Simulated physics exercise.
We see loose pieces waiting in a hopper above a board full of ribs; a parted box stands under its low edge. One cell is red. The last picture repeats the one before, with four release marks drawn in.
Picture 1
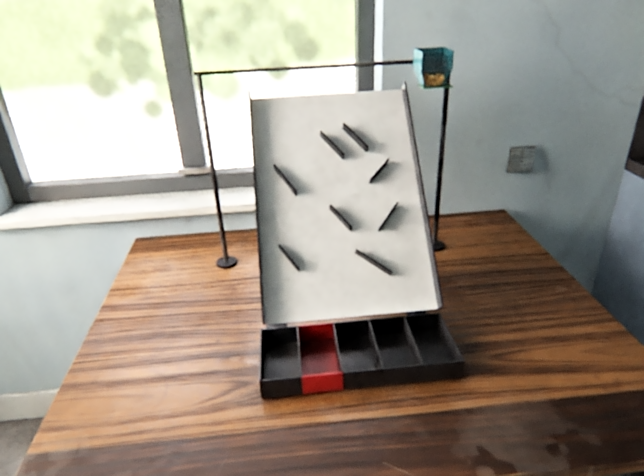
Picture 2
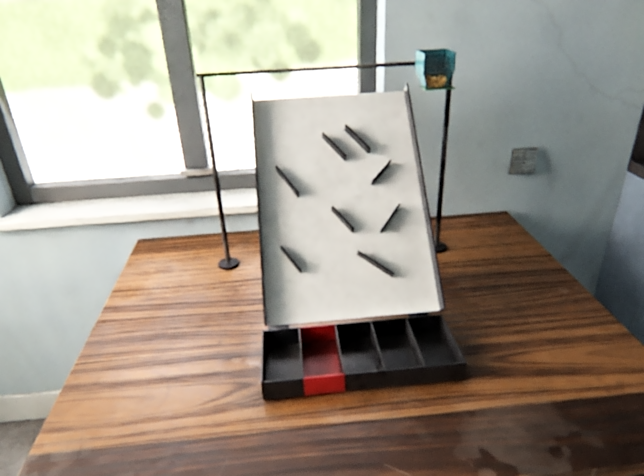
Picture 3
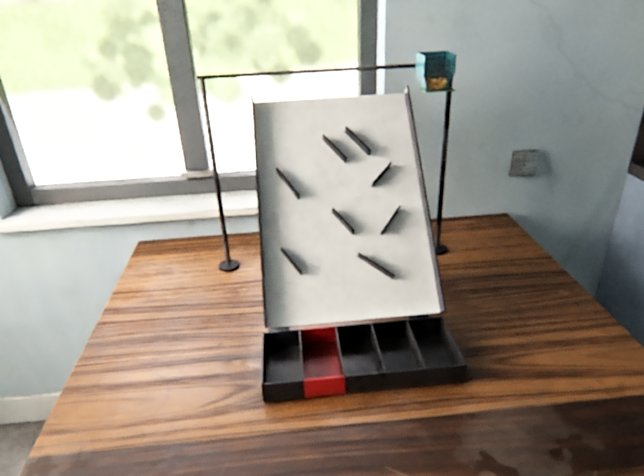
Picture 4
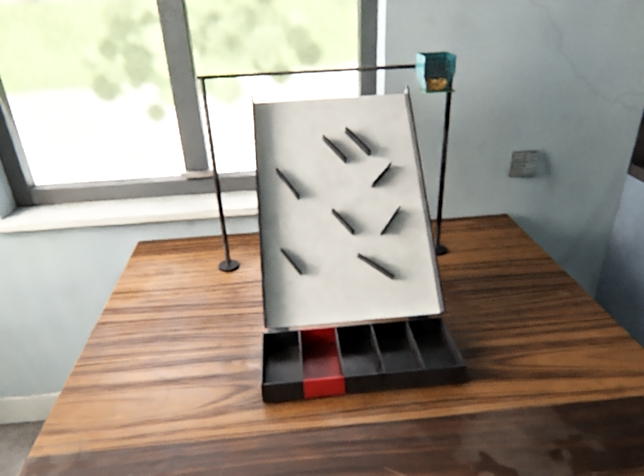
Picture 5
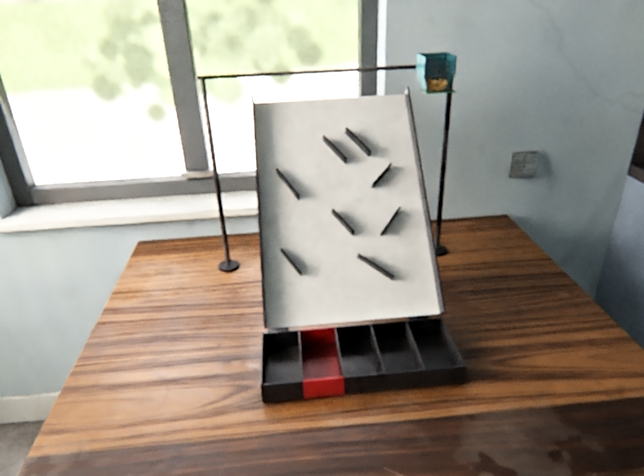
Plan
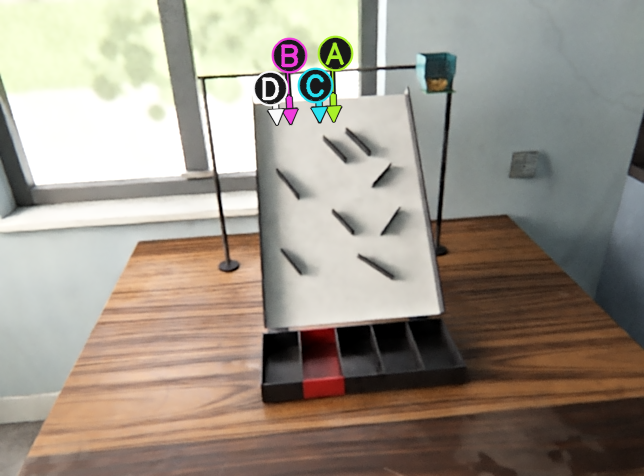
A tilted pale board with dark ribs stood on a wooden table above a parted black box with one red cell, a small hopper at its upper right, and nothing on it visibly moved.
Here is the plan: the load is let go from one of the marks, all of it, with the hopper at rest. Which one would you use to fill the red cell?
Choose C.
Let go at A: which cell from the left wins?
The fifth.
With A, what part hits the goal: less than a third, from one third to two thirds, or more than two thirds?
Less than a third.
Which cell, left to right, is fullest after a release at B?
The third from the left.
On the marked copy, mark A meets the board at (333, 116); mark B meets the board at (290, 118); mark C meets the board at (319, 116); mark D meets the board at (276, 119).
Choosing A, a small part in the red cell, nearly all in other cells.
Choosing B, a small part in the red cell, most in other cells, a small part outside the box.
Choosing C, about a third in the red cell, about half in other cells, a small part outside the box.
Choosing D, a stray few in the red cell, most in other cells, a small part outside the box.
